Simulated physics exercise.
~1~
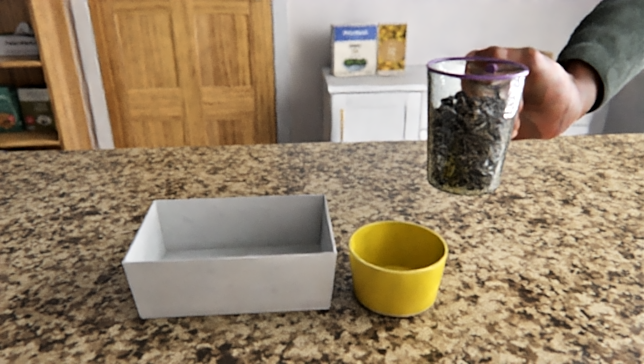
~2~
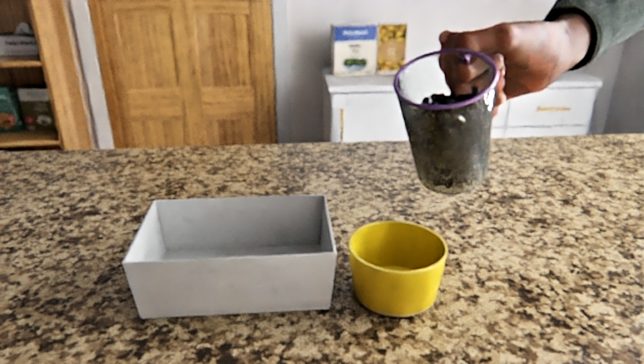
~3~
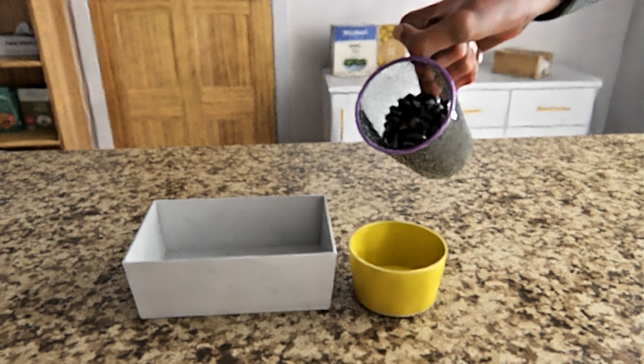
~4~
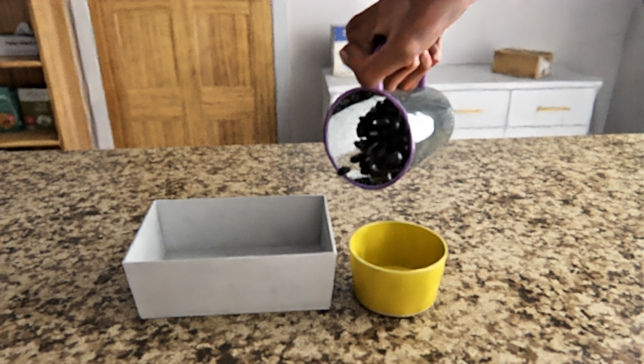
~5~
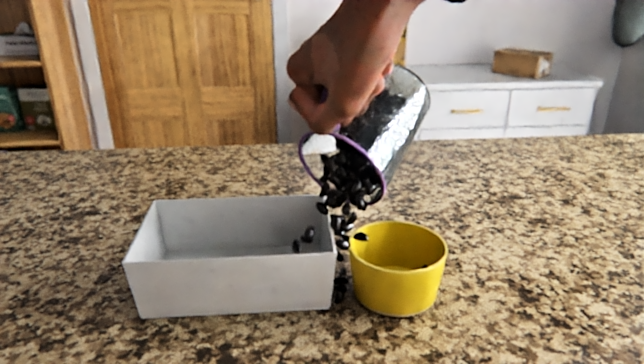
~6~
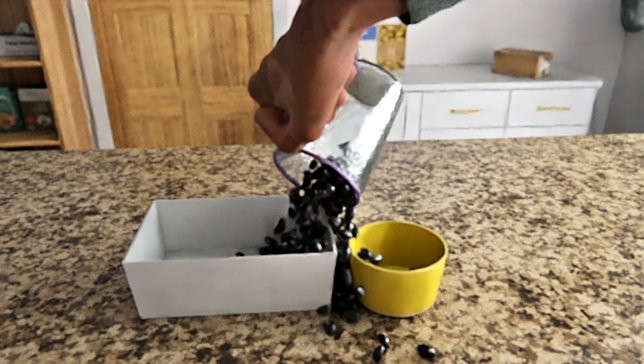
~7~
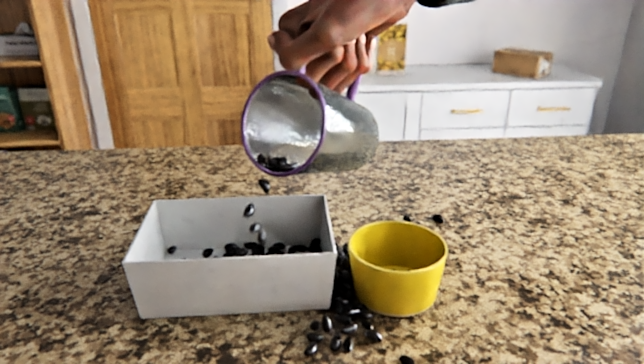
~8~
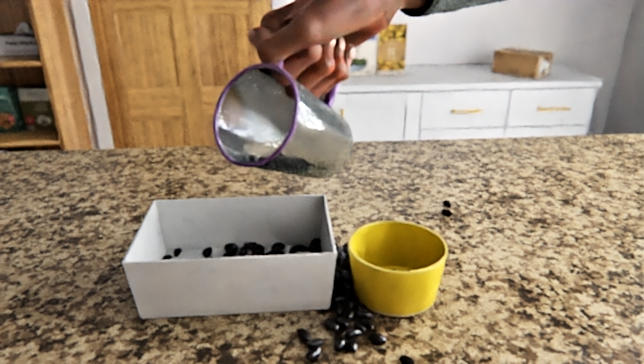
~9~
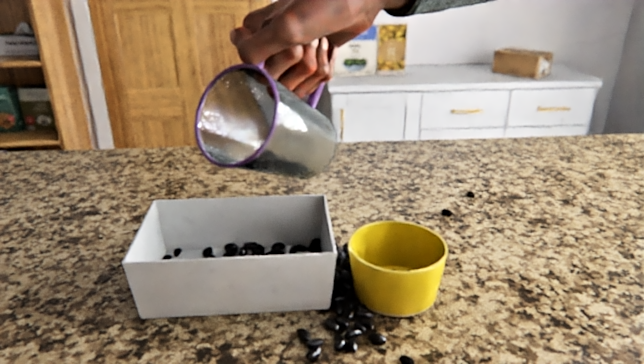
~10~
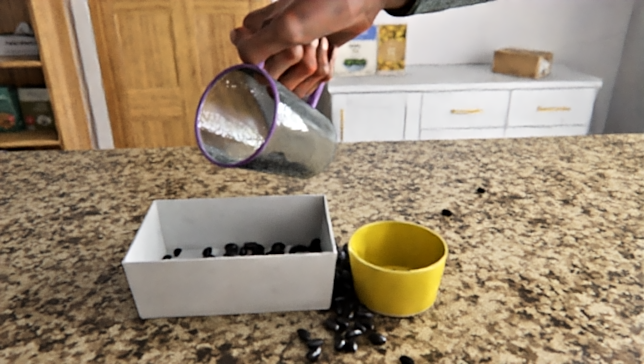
The clip shows a hand moving a clear cup of black beans leftward over a speckled counter and tipping it, spilling beans into a white tin, a yellow dish and the gap between them, ending with the cup held tilted above the tin and beans scattered outside.
